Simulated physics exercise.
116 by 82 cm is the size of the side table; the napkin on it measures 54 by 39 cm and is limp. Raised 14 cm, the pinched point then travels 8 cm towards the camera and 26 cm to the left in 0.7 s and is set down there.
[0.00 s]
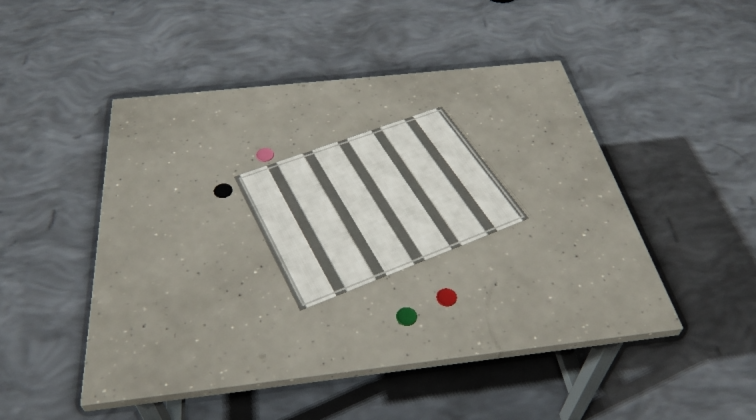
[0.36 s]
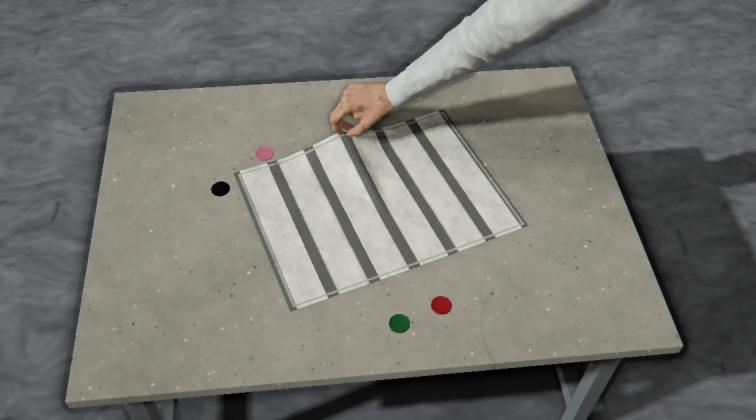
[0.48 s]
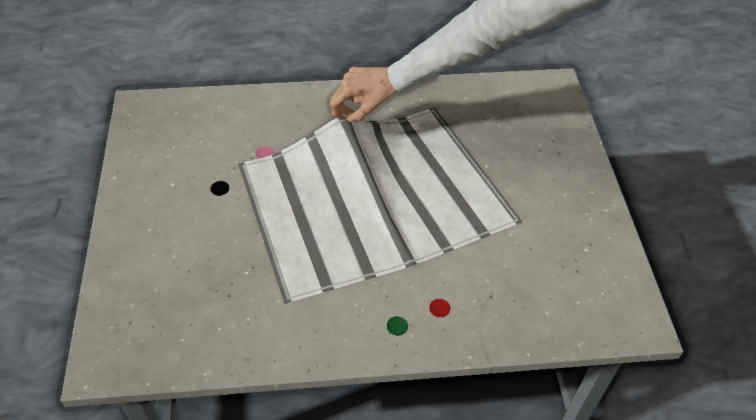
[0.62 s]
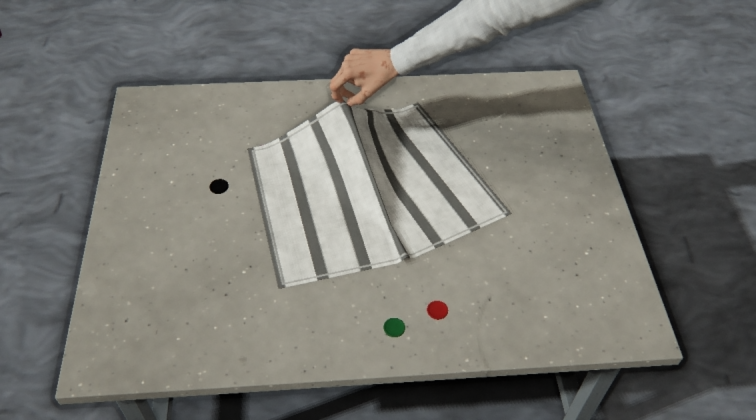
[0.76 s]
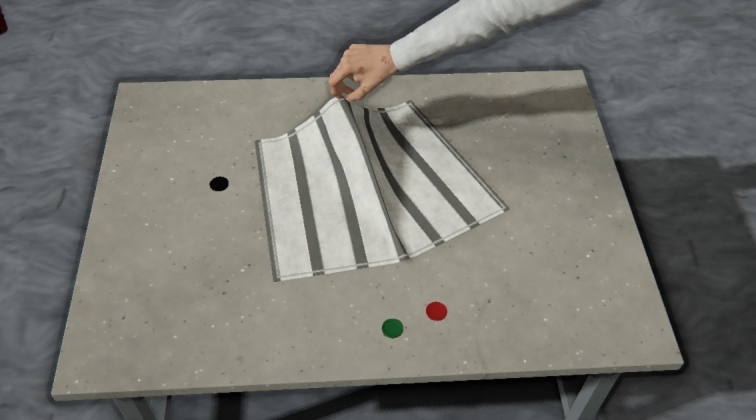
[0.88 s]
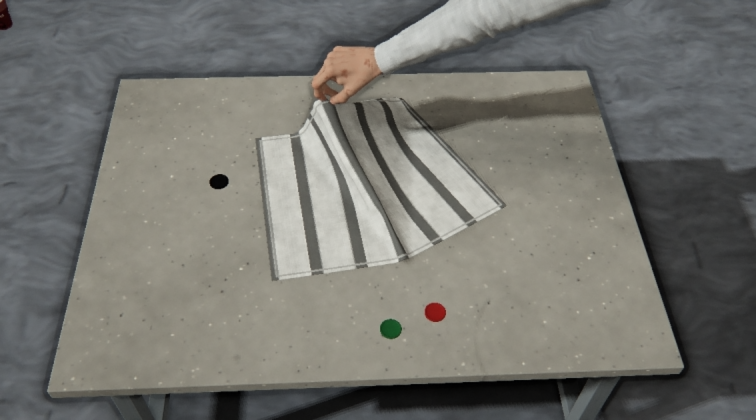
A hand pinches the striped napkin's far edge and lifts it, covering the pink lid.
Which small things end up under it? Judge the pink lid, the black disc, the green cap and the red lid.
The pink lid disappears beneath it, the black disc disappears beneath it, the green cap remains exposed and the red lid remains exposed.
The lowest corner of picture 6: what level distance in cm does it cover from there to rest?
That corner moves about 2 cm, measured flat, before it rests.
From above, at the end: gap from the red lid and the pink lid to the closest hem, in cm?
I'd put the first at about 22 cm and the second at about 7 cm.
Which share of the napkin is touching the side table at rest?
Some 55 per cent.
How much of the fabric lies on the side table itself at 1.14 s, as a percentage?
Roughly 55 per cent.
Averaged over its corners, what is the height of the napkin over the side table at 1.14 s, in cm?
Roughly 0 centimetres up.
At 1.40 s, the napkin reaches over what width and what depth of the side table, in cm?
Seen from above it's around 42 cm wide by some 48 cm deep.
By 1.1 s, 55 % of it is down, spanning 46 by 50 cm, above pink lid.
By 1.4 s, 50 % of it is down, spanning 42 by 48 cm, above pink lid.
By 1.7 s, 55 % of it is down, spanning 44 by 48 cm, above pink lid.
By 1.9 s, 55 % of it is down, spanning 44 by 48 cm, above black disc, pink lid.
By 2.9 s, 55 % of it is down, spanning 48 by 48 cm, above black disc, pink lid.
